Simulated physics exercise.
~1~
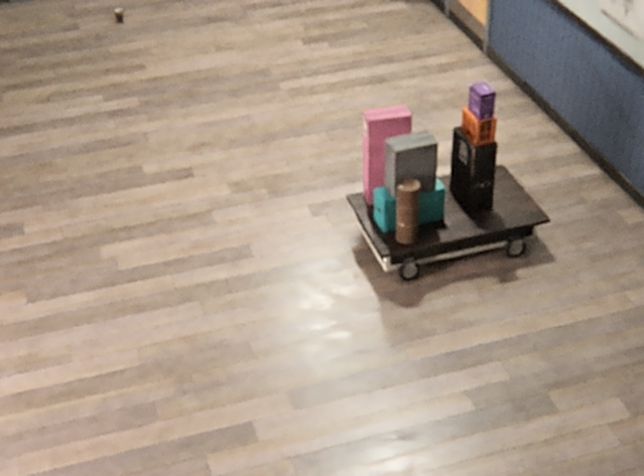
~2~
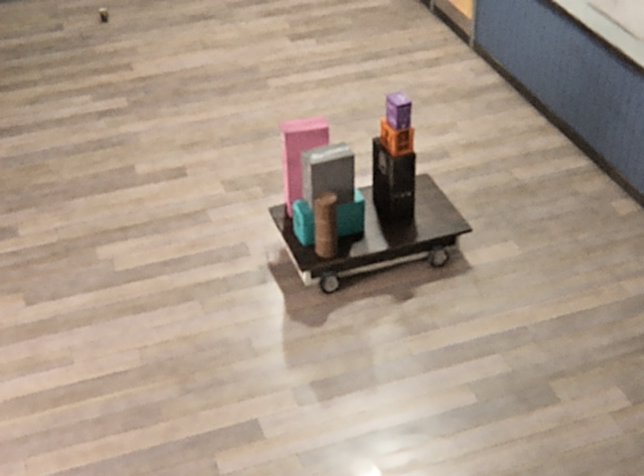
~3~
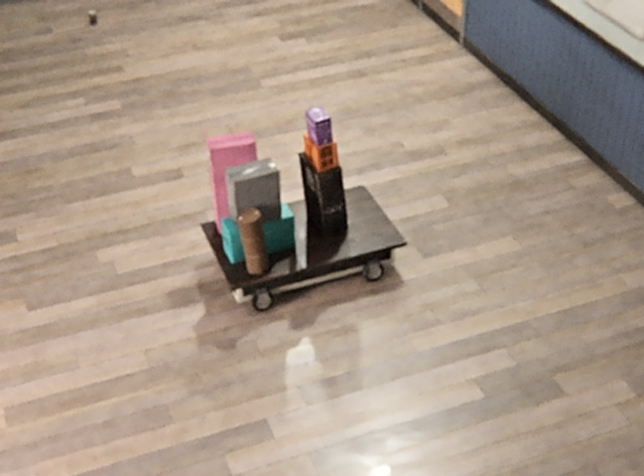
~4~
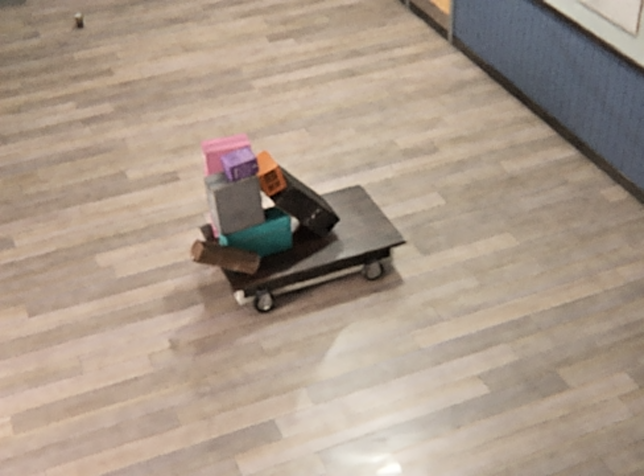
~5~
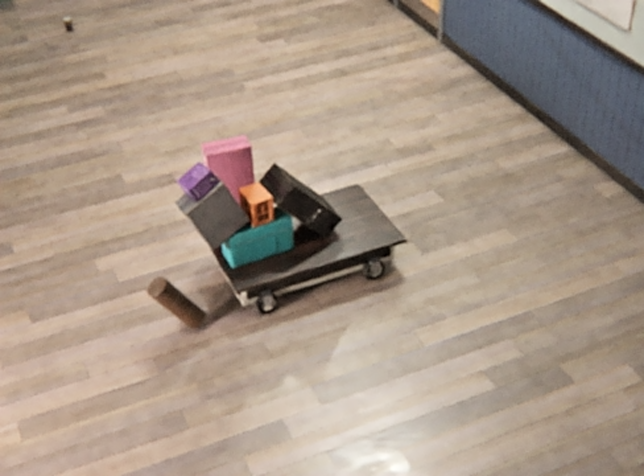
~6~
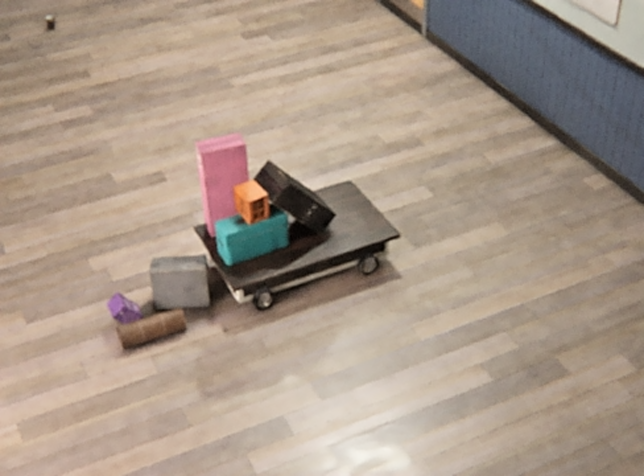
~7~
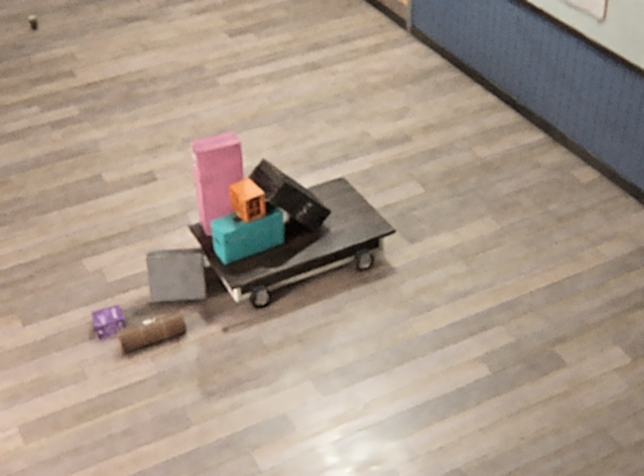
The clip opens on a flat black cart rolling left across a wood-look floor, carrying upright boxes, a brown canister and a low turquoise toolbox. The cart comes to a stop, and the tall black box tips left, carrying the orange crate and purple box down towards the grey box. The brown canister topples off the left edge first, then the grey box and purple box tumble after it. At the end those three lie on the floor, while the black box leans on the deck beside the orange crate, turquoise toolbox and upright pink box.
